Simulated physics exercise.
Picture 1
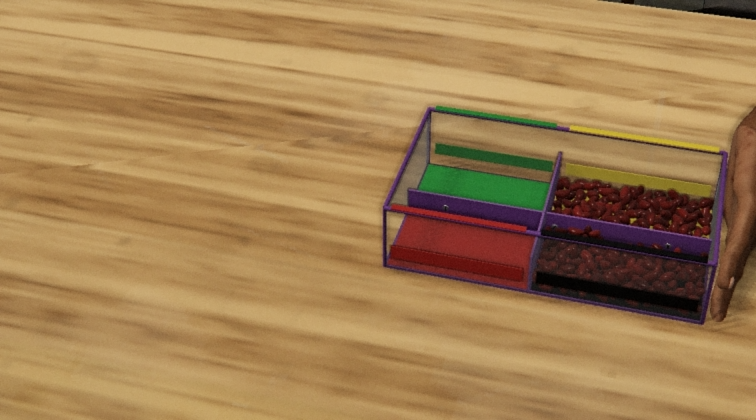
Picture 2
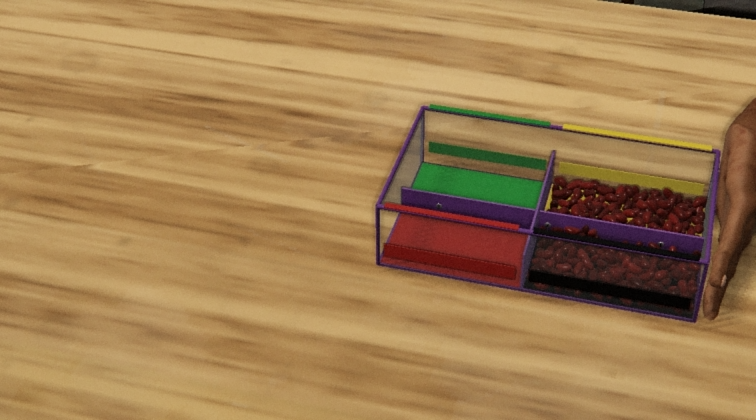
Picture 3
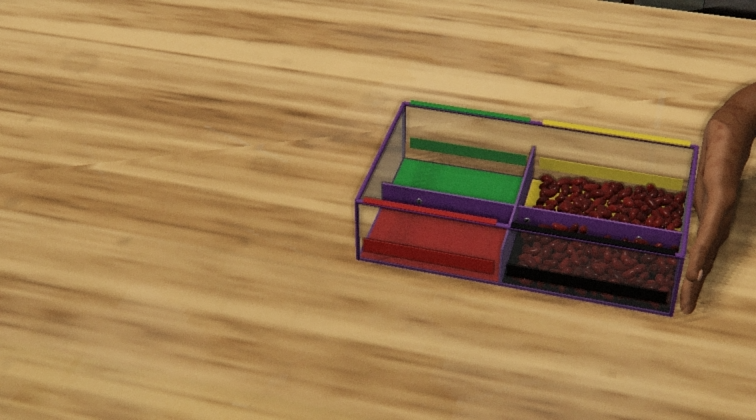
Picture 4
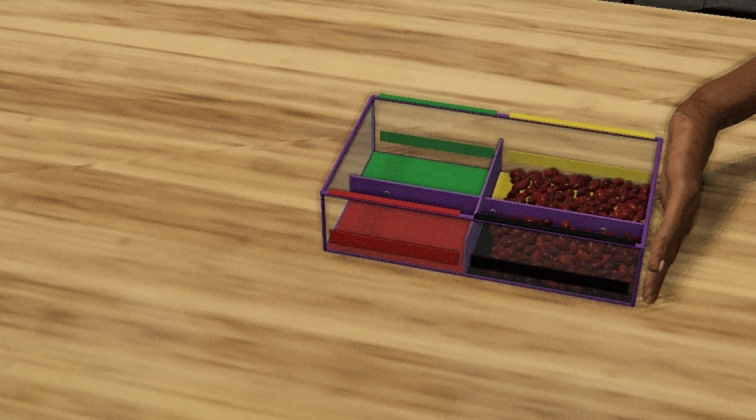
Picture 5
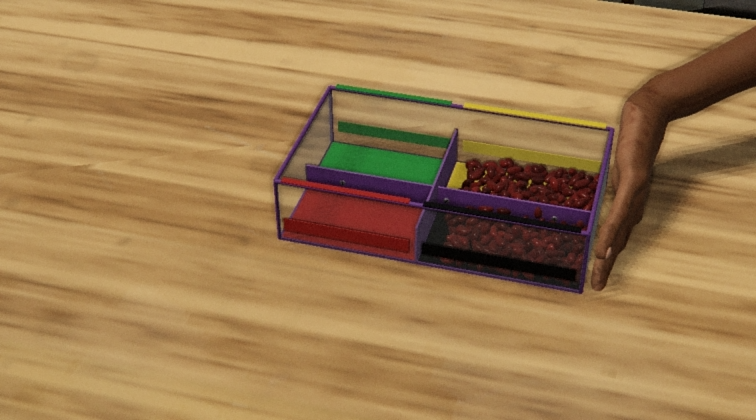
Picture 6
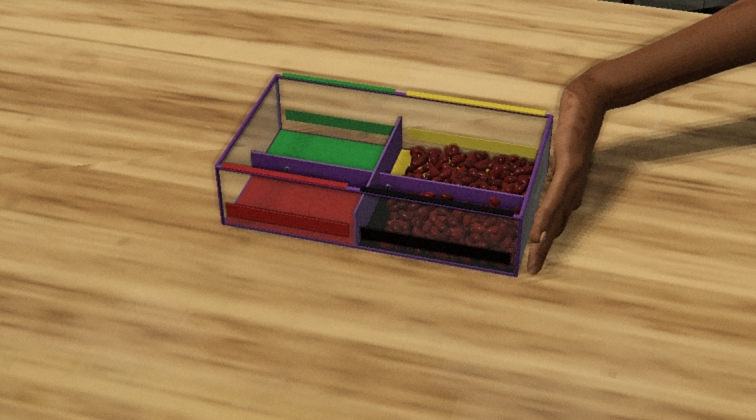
The clip shows a hand pressed against the right side of a clear, purple-edged divided tray, pushing it leftward across a wooden surface. Dark red beans stay in the yellow and black sections, while the green and red sections remain empty.
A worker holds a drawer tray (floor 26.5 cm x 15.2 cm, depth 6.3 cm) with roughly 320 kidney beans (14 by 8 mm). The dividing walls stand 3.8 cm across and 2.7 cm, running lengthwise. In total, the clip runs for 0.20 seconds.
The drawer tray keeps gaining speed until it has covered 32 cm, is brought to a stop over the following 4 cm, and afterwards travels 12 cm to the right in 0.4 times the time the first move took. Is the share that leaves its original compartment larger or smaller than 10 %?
The share is larger.
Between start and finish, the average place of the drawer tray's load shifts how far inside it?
Shift: Roughly 1.5 cm.
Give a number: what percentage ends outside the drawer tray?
Share outside: Approx. 10 %.
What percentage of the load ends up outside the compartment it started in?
About 20 percent.
Then, 0.12 s after the last picture, tilt 0 degrees; black 50 %, yellow 50 %; 0 % away from where they began.
Then, 0.22 s after the last picture, tilt 0 degrees; red 10 %, black 35 %, yellow 35 %, green 15 %, in the air 5 %; 25 % away from where they began.
Then, 0.31 s after the last picture, tilt 0 degrees; red 5 %, black 40 %, yellow 40 %, green 5 %, in the air 5 %; 20 % away from where they began.
Then, 0.40 s after the last picture, tilt 0 degrees; red 5 %, black 40 %, yellow 40 %, outside 5 %, green 5 %, in the air 5 %; 20 % away from where they began.
In the end, red 5 %, black 40 %, yellow 40 %, outside 10 %, green 5 %; 20 % away from where they began.
